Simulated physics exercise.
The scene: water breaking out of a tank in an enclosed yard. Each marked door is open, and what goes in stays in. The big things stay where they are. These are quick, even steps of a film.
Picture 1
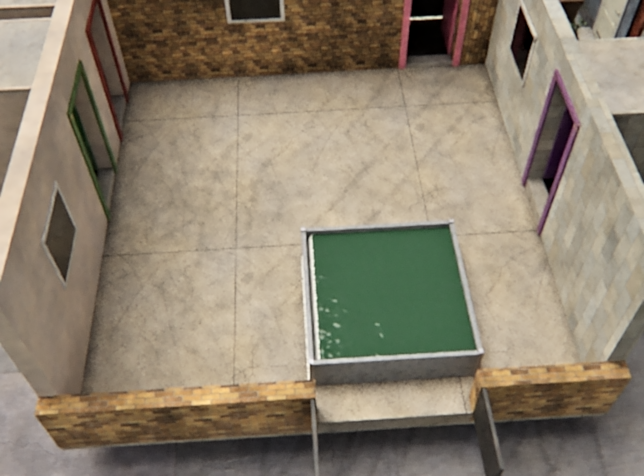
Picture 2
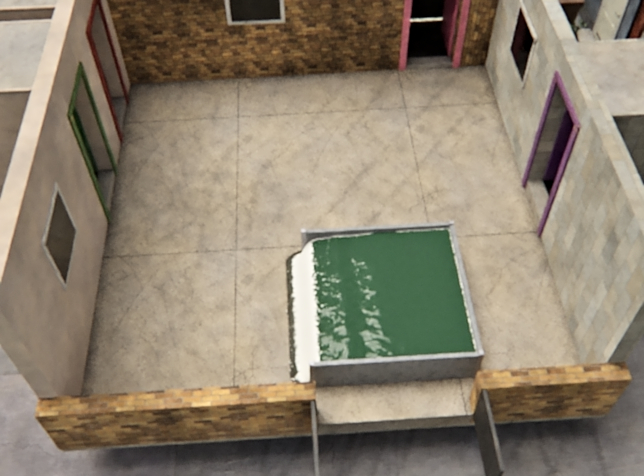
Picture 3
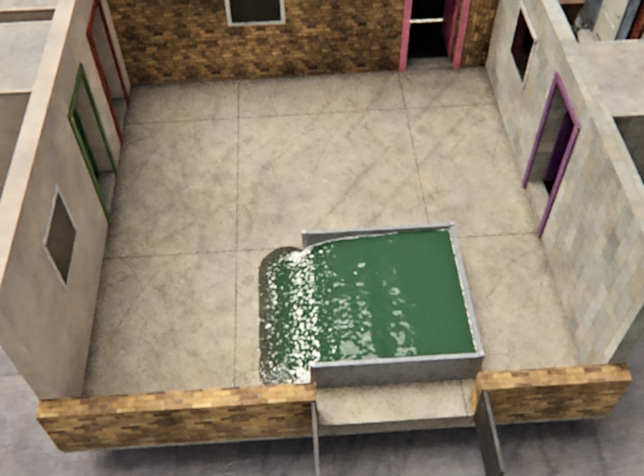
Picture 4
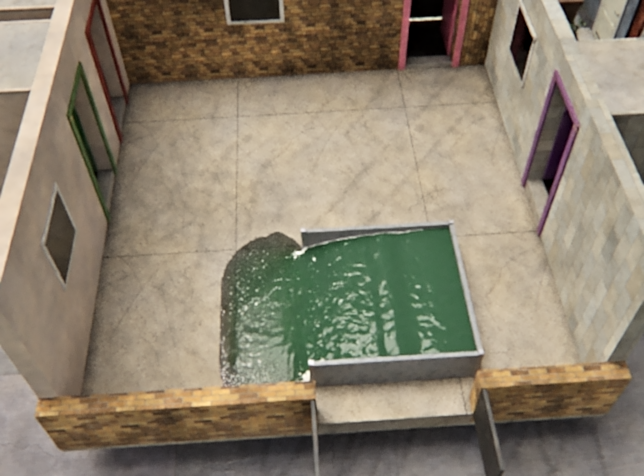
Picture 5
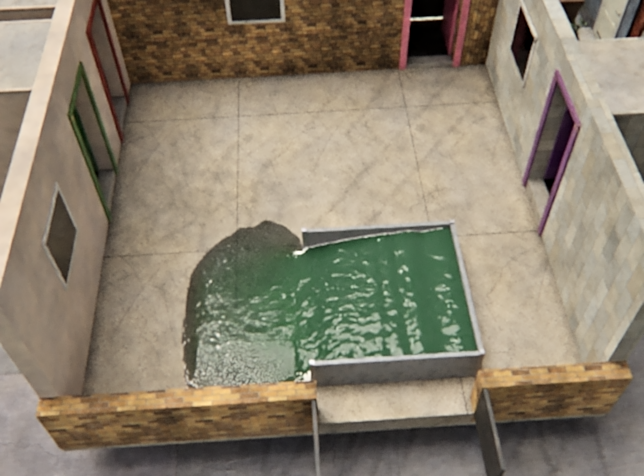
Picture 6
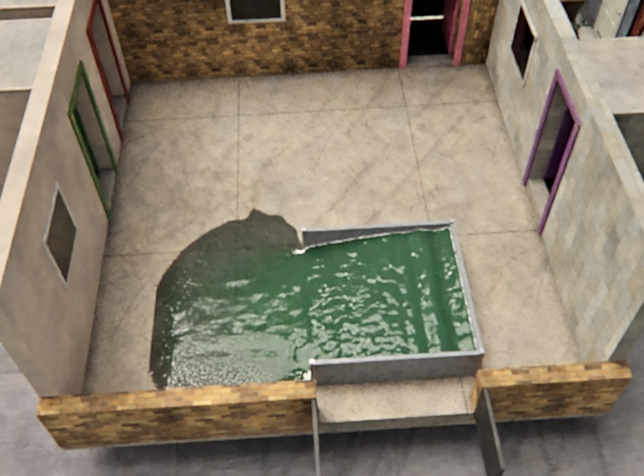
A square tank of green water sits at the near side of an enclosed, roofless yard with a pale slab floor, seen from high above by a still camera. Brick walls stand at the back and front, with a green-framed and a red doorway left, pink behind, and purple right. Water pours from the tank's left side in a white, foamy sheet, then spreads leftward across the floor in a widening, rippling, dark-edged pool.
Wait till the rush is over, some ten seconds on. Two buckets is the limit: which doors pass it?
The red door admits no more than that; the purple door admits no more than that; the pink door admits no more than that; the green door admits no more than that.
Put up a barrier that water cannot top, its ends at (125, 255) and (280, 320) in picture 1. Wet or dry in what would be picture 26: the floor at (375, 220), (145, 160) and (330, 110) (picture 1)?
In that order: No water, awash, clear.
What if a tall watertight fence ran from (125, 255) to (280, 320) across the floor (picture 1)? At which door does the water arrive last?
Last comes the purple one.
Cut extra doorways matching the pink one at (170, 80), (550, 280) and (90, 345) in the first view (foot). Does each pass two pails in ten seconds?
One after the other: Floods, keeps below it, floods.
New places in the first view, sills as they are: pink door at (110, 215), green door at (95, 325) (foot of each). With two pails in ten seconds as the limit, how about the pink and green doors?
In short: Pink door lets more in, green door floods.
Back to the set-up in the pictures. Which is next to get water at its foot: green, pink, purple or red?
That is the door marked green.
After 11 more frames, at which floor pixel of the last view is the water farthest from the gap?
At about (119, 161).
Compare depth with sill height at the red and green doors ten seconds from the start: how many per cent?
About 50 and 50 per cent.
A moment on, water covers 25 % of the floor; the red door not reached, the purple door not reached, the pink door not reached, the green door not reached.
Next, water covers 30 % of the floor; the red door not reached, the purple door not reached, the pink door not reached, the green door wet at the sill, nothing in.
Then, water covers 35 % of the floor; the red door wet at the sill, nothing in, the purple door not reached, the pink door not reached, the green door wet at the sill, nothing in.
Later, water covers 65 % of the floor; the red door wet at the sill, nothing in, the purple door not reached, the pink door not reached, the green door wet at the sill, nothing in.
In the end, water covers 85 % of the floor; the red door wet at the sill, nothing in, the purple door wet at the sill, nothing in, the pink door wet at the sill, nothing in, the green door wet at the sill, nothing in.
